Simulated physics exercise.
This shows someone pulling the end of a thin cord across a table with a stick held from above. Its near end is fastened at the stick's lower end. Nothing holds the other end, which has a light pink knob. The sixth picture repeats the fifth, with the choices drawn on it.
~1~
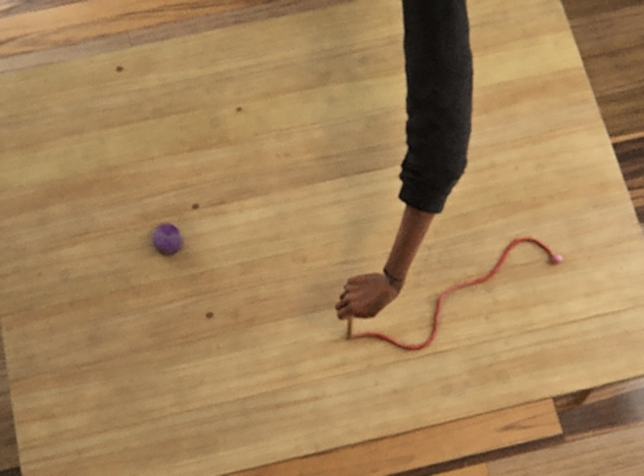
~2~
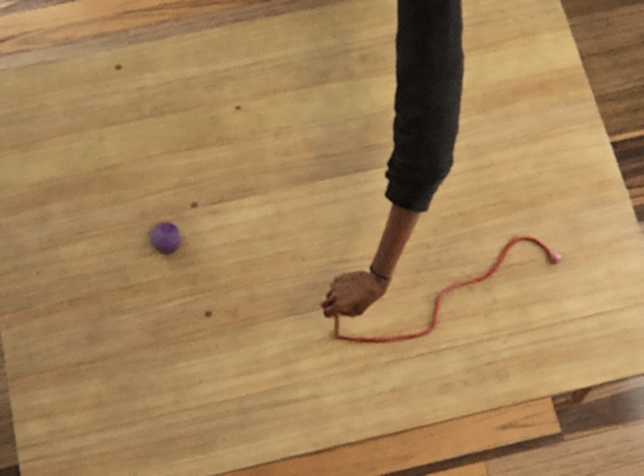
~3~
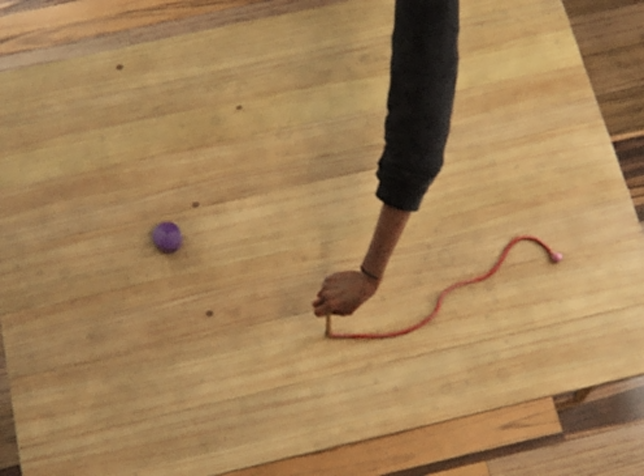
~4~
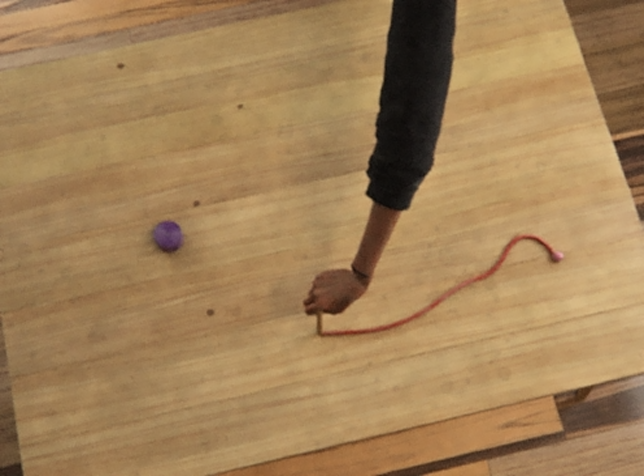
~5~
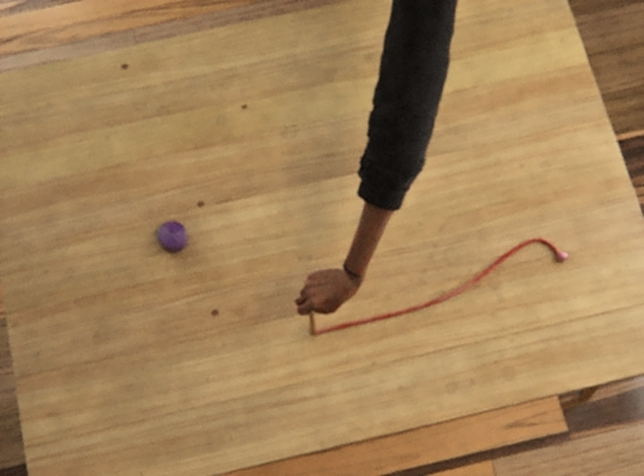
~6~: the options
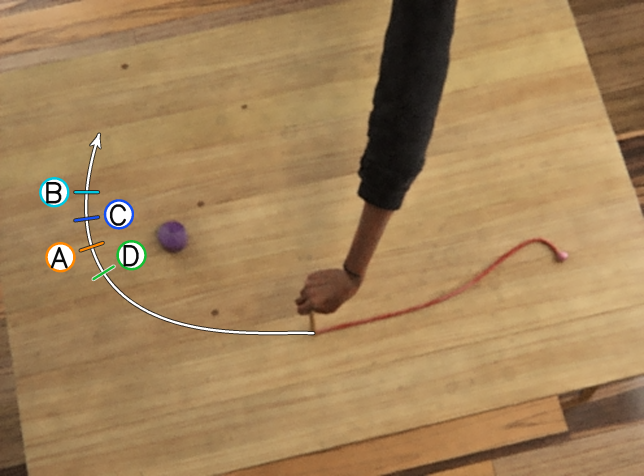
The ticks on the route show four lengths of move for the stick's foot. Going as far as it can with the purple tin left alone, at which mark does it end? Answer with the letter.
It should halt at B.
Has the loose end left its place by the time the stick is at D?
Yes.
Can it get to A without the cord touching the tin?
Yes.
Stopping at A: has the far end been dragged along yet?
Yes.
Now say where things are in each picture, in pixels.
The first frame shows free end (557, 259); purple tin (168, 240).
The second frame shows free end (556, 258); purple tin (167, 238).
The third frame shows free end (557, 257); purple tin (168, 238).
The fourth frame shows free end (558, 256); purple tin (169, 237).
The fifth frame shows free end (562, 256); purple tin (173, 237).
On the marked copy, A at (92, 247); B at (87, 192); C at (87, 219); D at (104, 273); the route from (313, 333) via (124, 296) to (99, 135).
With B. Early on, foot of the stick (199, 328), middle of the cord (342, 309), free end (476, 274).
Further on, foot of the stick (107, 277), middle of the cord (245, 303), free end (383, 295).
At the end, foot of the stick (87, 193), middle of the cord (193, 272), free end (325, 299); nothing has been touched.
As for the rest, A is safe but short; C is safe but short; D is safe but short.
